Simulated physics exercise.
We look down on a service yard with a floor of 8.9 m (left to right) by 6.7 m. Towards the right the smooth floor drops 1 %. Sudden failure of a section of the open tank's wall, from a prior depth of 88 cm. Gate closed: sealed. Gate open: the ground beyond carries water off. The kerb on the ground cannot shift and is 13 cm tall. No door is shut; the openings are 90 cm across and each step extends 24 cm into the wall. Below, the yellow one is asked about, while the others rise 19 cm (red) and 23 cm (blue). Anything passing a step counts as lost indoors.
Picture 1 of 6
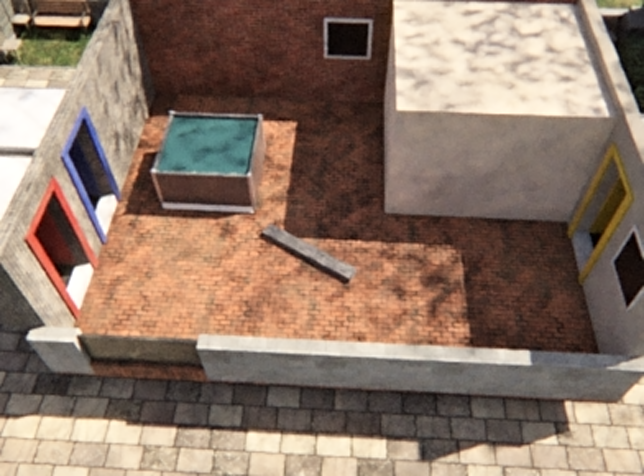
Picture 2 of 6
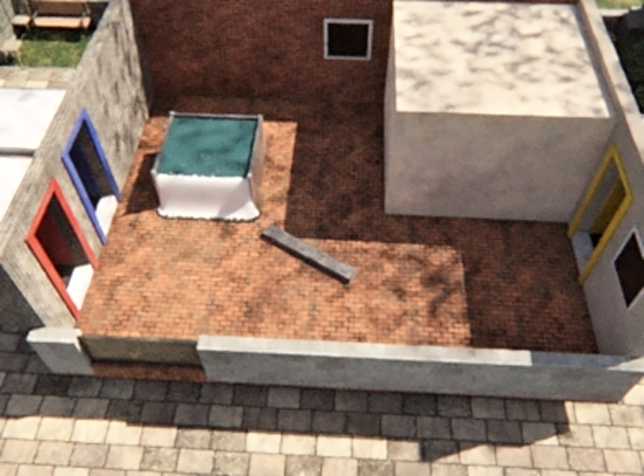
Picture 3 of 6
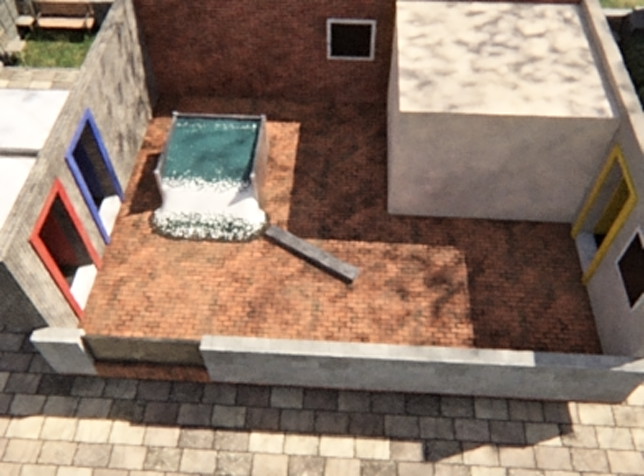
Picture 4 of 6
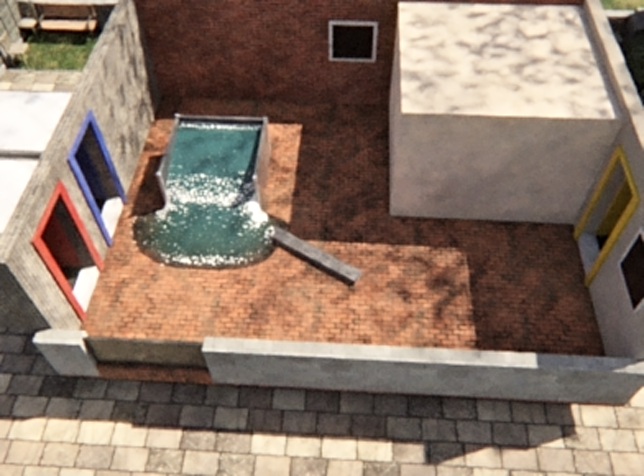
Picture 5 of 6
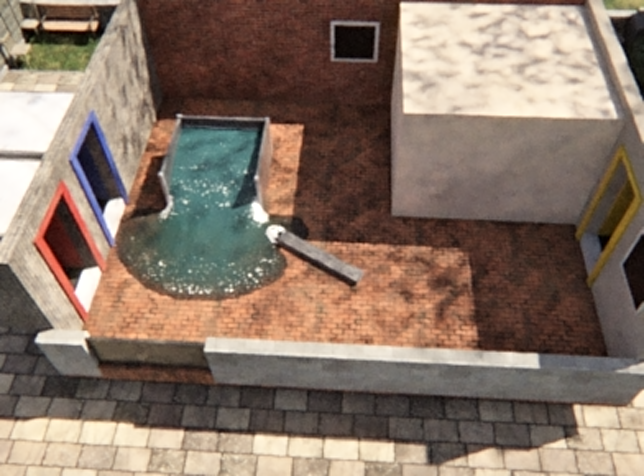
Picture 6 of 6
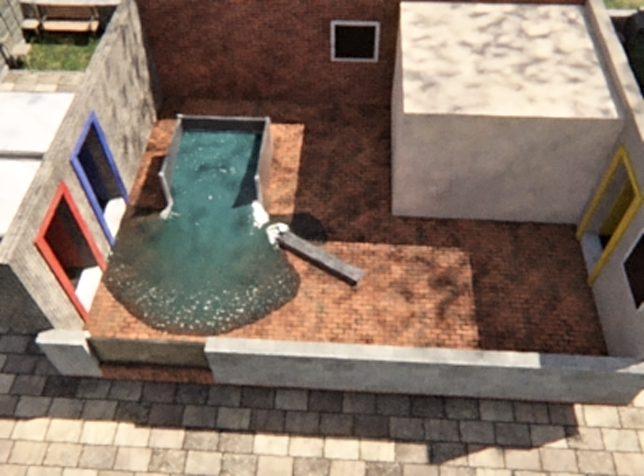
The clip shows a walled brick yard with red, blue and yellow doorways, where the front of a raised tank gives way and water pours out, foaming, then spreads across the floor toward the viewer and past a low grey bar.
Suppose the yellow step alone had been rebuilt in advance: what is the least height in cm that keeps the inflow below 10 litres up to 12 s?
About 16 cm.
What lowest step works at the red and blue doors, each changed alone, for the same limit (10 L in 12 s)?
Some 24 cm for red, some 8.0 cm for blue.
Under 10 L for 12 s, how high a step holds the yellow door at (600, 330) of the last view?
Close to 17 cm at the least.
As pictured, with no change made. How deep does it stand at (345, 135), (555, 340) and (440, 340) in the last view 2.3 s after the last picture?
Roughly 0, 3 and 8 cm, in turn.
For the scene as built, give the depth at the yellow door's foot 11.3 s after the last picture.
It comes to about 12.5 centimetres deep.
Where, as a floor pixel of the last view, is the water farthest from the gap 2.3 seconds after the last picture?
Lab note: Front tip approx. at (589, 382).
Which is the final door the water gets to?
The yellow door.
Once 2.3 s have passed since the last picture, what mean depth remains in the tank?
It averages close to 12 centimetres.
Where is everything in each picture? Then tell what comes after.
The first picture shows the open tank at (209, 146) is whole and still, 88 cm deep; the yellow door at (595, 224) is dry.
In the second picture, water pours out at (207, 195) and has run 0.3 m, to (166, 216); about 7 cm deep outside, 88 cm at the back.
In the third picture, the front is at (167, 235), 0.8 m from the gap at (210, 198); 1.5 m2 of floor is wet, 82 cm left at the back.
In the fourth picture, the front is at (168, 263), 1.4 m from the gap at (213, 201); 3.2 m2 of floor is wet, 75 cm left at the back.
In the fifth picture, the gap is at (215, 202), the front 2.0 m out at (172, 294); the back of the open tank holds 73 cm.
In the sixth picture, the front is at (167, 329), 2.7 m from the gap at (215, 202); 8.2 m2 of floor is wet, 66 cm left at the back; the yellow door at (604, 226), 7.1 m from the gap, is still 4.9 m from the nearest water.
Then, 0.7 s after the last picture water covers 30 % of the floor, deepest (48 cm) near (85, 353); it has not reached the yellow door.
Then, 2.3 s after the last picture water covers 45 % of the floor, deepest (24 cm) near (181, 359); it has not reached the yellow door.
Then, 11.3 s after the last picture water covers 95 % of the floor, deepest (13 cm) near (579, 249); 13 cm at the yellow door, 0 litres in over its 26 cm step.
At the yellow door as built, the water peaked near 21 cm, 5.3 s after the last picture.
Run again over the same 12 s with other heights there, 28 litres in over 13 cm, 7 litres over 17.5 cm. The limit of 10 litres is kept from about 16 cm up.
